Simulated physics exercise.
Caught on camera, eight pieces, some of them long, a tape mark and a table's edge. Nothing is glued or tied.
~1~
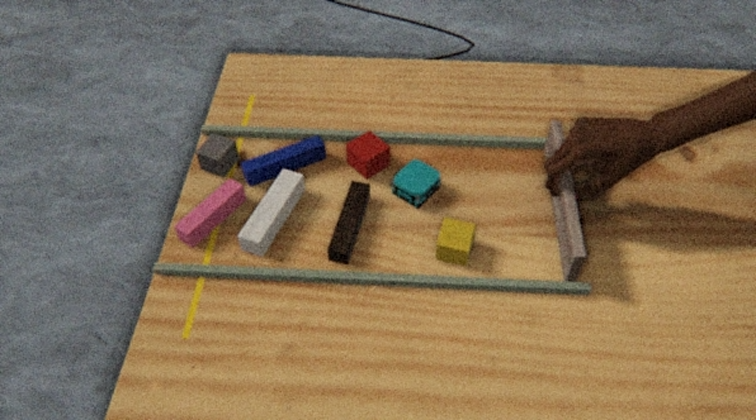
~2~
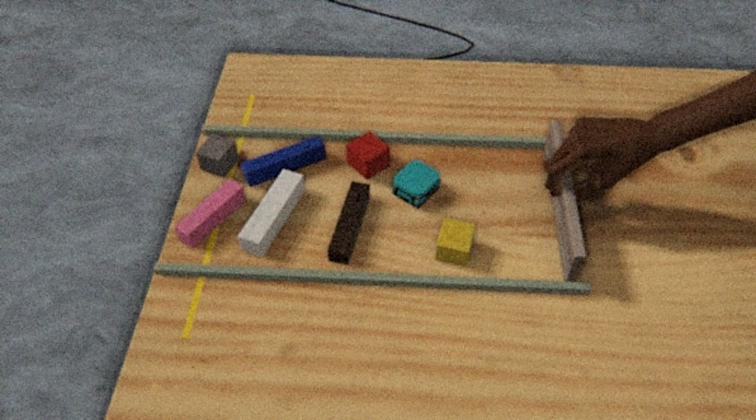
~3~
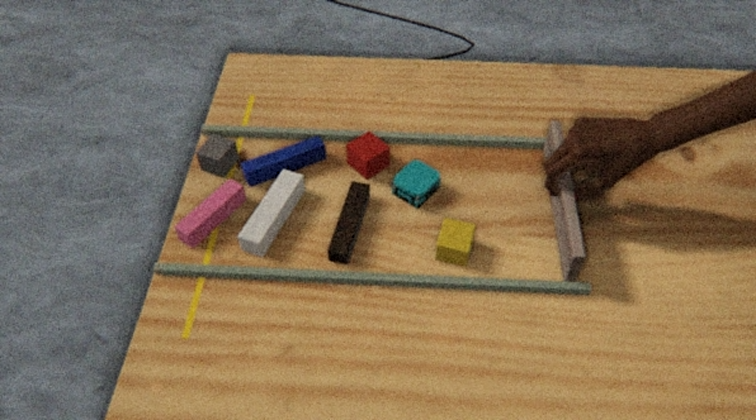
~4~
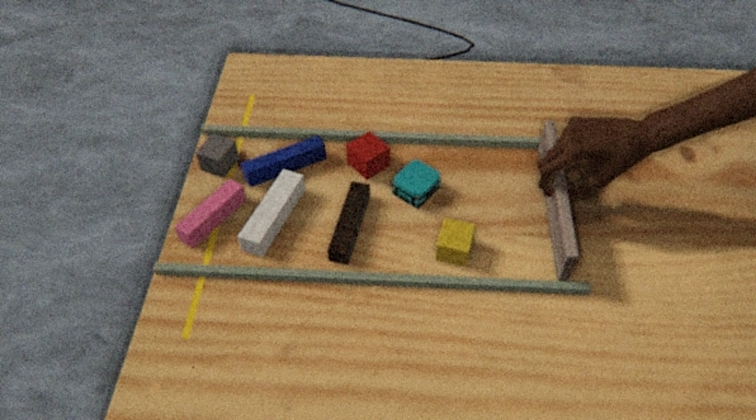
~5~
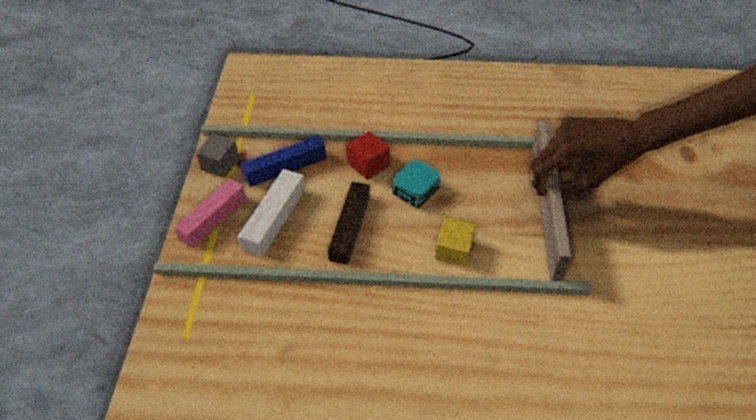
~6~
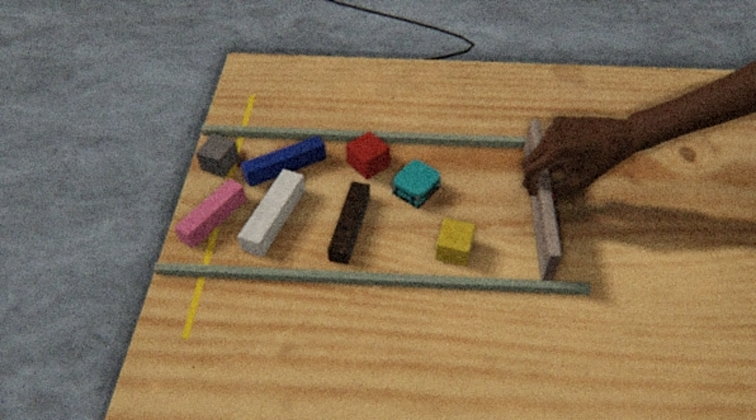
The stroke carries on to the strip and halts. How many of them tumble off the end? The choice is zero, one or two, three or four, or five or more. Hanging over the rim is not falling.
The number that fall off is three or four.
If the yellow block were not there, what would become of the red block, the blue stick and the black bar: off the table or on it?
The red block does not fall, the blue stick drops off, the black bar holds on.
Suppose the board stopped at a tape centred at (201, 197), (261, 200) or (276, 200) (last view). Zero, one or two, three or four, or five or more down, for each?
In that order: Five or over; one or two; none.
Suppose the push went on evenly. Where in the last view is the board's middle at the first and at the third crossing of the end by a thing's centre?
At (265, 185) for the first, at (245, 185) for the third.
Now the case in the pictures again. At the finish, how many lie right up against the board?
It touches 3.
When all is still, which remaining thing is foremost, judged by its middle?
It is the black bar.
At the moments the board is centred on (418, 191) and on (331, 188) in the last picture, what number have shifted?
First 2, then 6.
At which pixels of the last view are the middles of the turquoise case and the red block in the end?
The turquoise case at (207, 185), the red block at (211, 150).
Early on, none off yet; grey block at rest near (218, 155); pink bar at rest near (212, 213); white bar at rest near (273, 212).
Finally, the number that fall off is three or four; lost, blue stick, white bar, pink bar and grey block.
